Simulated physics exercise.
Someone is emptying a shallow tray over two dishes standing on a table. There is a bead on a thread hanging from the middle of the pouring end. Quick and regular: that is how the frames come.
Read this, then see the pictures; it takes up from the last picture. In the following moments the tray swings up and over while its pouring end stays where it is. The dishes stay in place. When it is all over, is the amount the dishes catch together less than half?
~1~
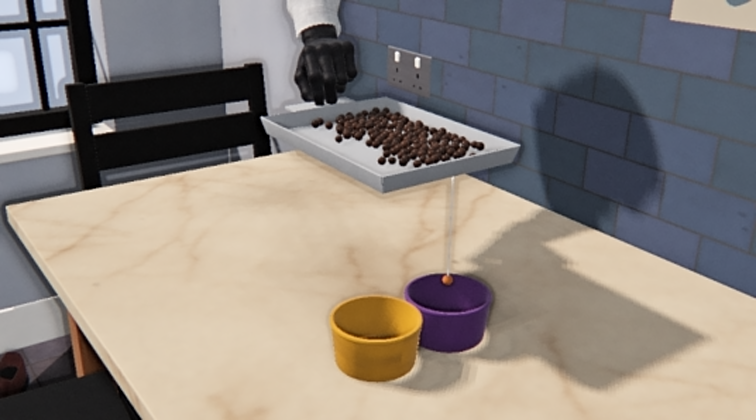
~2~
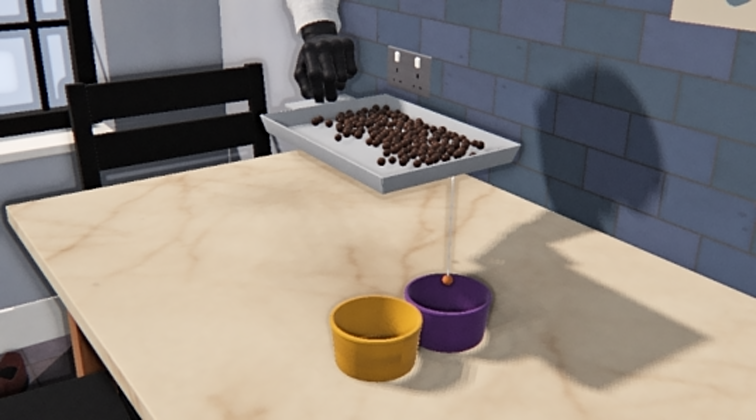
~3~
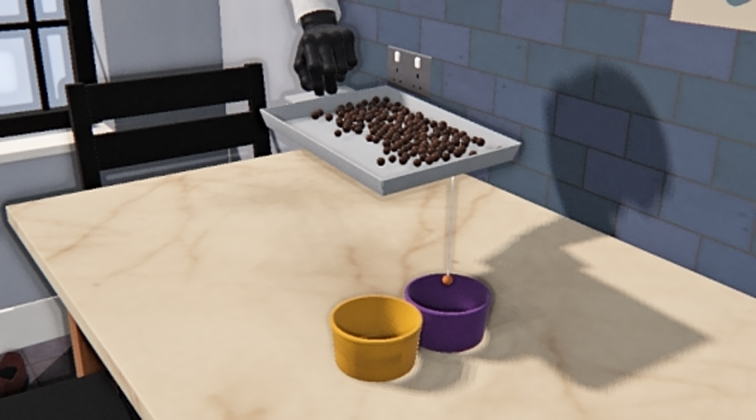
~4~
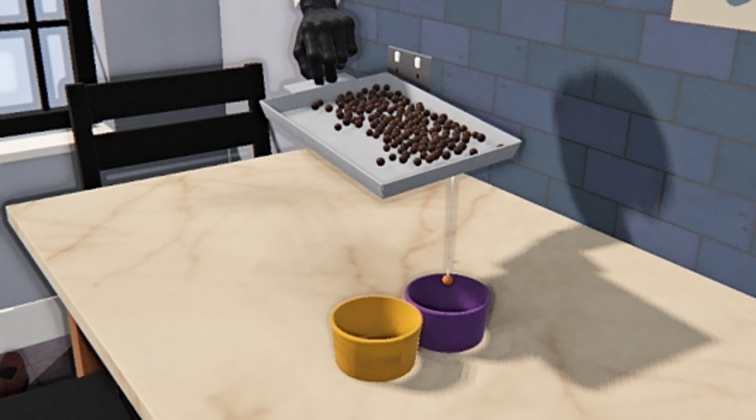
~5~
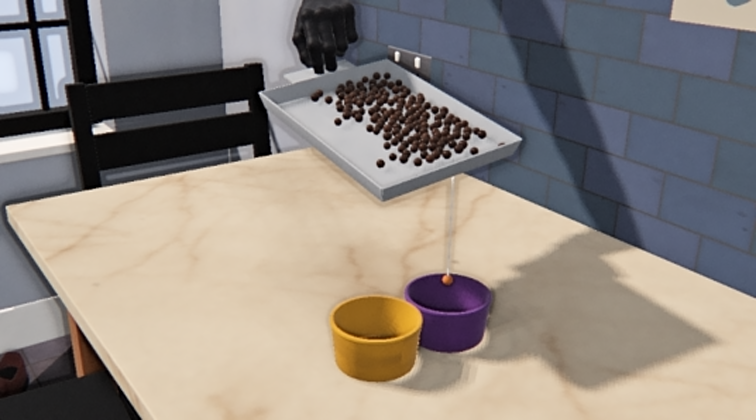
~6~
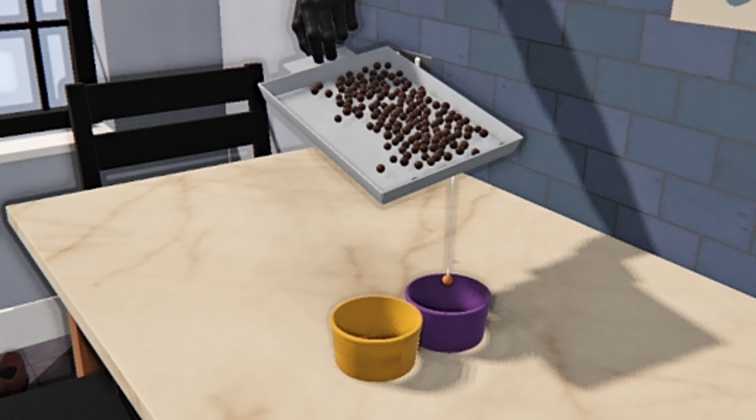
So the dishes mostly succeed at catching it, really.
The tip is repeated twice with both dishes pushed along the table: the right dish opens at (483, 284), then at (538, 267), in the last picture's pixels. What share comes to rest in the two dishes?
I'd expect some 40 percent, and then some 0 percent.
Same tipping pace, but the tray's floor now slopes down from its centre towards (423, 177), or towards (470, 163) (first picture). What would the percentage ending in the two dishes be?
I'd say some 30 in a hundred at first, then 0 in a hundred.
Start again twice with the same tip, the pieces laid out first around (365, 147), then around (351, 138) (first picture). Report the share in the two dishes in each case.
Near 70 per cent and near 80 per cent.
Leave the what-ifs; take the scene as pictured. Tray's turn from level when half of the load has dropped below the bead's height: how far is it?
Around 80°, give or take.
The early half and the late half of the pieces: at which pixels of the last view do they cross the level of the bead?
The leading part at (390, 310), the rest of it at (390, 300).
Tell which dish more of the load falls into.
That would be the leftward one.
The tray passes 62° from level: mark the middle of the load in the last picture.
I'd put it at about (397, 195).
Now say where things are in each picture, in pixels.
The first frame shows corners of the pouring end (383, 174) and (513, 145), level; middle of the load (398, 135), chocolate balls; left dish (402, 354); right dish (475, 327); bead on its thread (448, 280).
The second frame shows corners of the pouring end (383, 175) and (513, 144), level; middle of the load (398, 133).
The third frame shows corners of the pouring end (383, 177) and (513, 143), tipped barely, lowest at the left corner; middle of the load (398, 128).
The fourth frame shows corners of the pouring end (383, 181) and (514, 140), tipped a little, lowest at the left corner; middle of the load (398, 121).
The fifth frame shows corners of the pouring end (383, 185) and (515, 138), tipped a little, lowest at the left corner; middle of the load (399, 115).
The sixth frame shows corners of the pouring end (383, 188) and (515, 136), tipped clearly, lowest at the left corner; middle of the load (400, 111), every one on the move; left dish (402, 354); right dish (475, 327).
Just after the last frame, tray tipped steeply; roughly two thirds on the tray; about a tenth in the left dish; about a tenth outside both; about a tenth in the air.
A moment on, tray tipped past a quarter turn; just a few on the tray; the larger part in the left dish; just a few in the right dish; roughly a quarter outside both; just a few in the air.
Further on, tray tipped past a quarter turn; the larger part in the left dish; just a few in the right dish; roughly a quarter outside both.
When it is over, tray tipped past a quarter turn; the larger part in the left dish; just a few in the right dish; roughly a quarter outside both.
